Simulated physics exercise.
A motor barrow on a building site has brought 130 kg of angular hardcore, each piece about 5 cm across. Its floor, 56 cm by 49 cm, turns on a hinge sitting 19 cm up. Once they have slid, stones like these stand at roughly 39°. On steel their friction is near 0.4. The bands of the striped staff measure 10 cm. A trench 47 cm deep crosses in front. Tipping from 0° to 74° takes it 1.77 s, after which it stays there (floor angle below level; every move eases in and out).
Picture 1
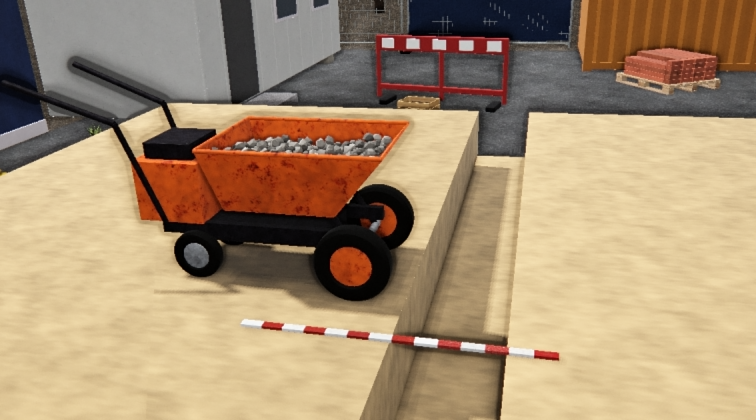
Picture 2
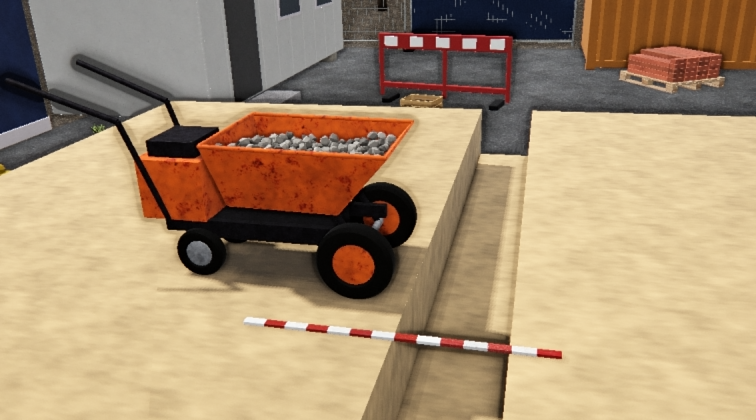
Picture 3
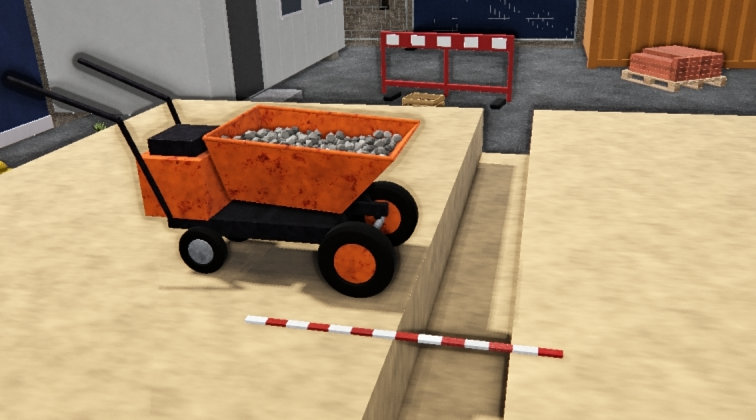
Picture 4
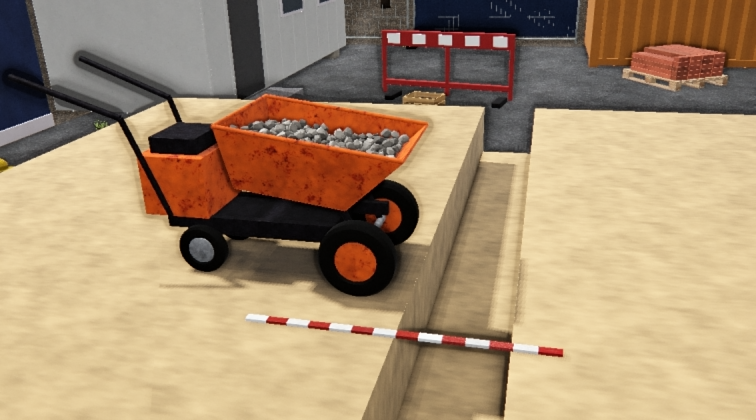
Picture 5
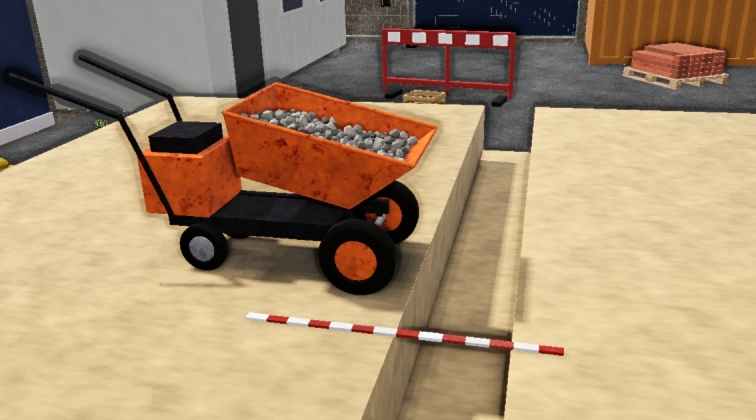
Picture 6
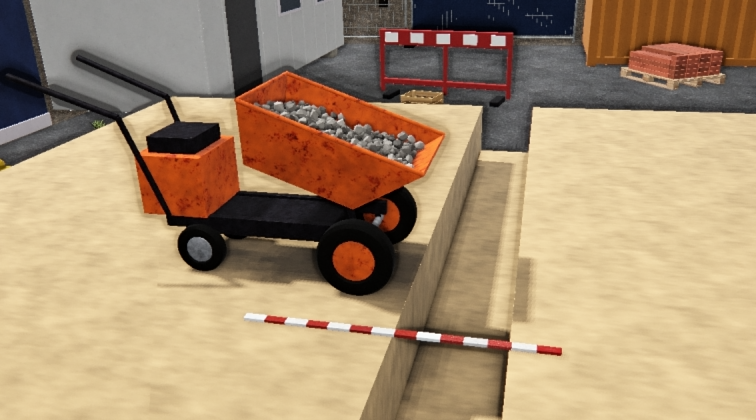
On a building site, an orange motor barrow loaded with grey stones stood beside a trench, and its skip slowly tilted forward, the back rising while the stones stayed inside.
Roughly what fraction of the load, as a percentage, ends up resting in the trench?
Roughly 75 per cent of the load.
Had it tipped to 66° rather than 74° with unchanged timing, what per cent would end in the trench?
Roughly 55% would end there.
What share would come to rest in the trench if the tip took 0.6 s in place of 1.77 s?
Close to 40 per cent then.
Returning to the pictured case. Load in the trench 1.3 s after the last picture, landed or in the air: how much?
About 20%.
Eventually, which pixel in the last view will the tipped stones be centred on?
(496, 341).
Then, 0.7 s after the last picture the floor is at 63°, 100 % in the skip; the foremost stones are at (476, 228).
Then, 1.3 s after the last picture the floor is at 74°, 66 % in the skip, 21 % in the trench, 13 % past the trench; the foremost stones are at (576, 289).
Then, 1.6 s after the last picture the floor is at 74°, 31 % in the skip, 42 % in the trench, 27 % past the trench; the foremost stones are at (632, 294).
Then, 3.6 s after the last picture the floor is at 74°, 0 % in the skip, 75 % in the trench, 25 % past the trench; the foremost stones are at (644, 294).
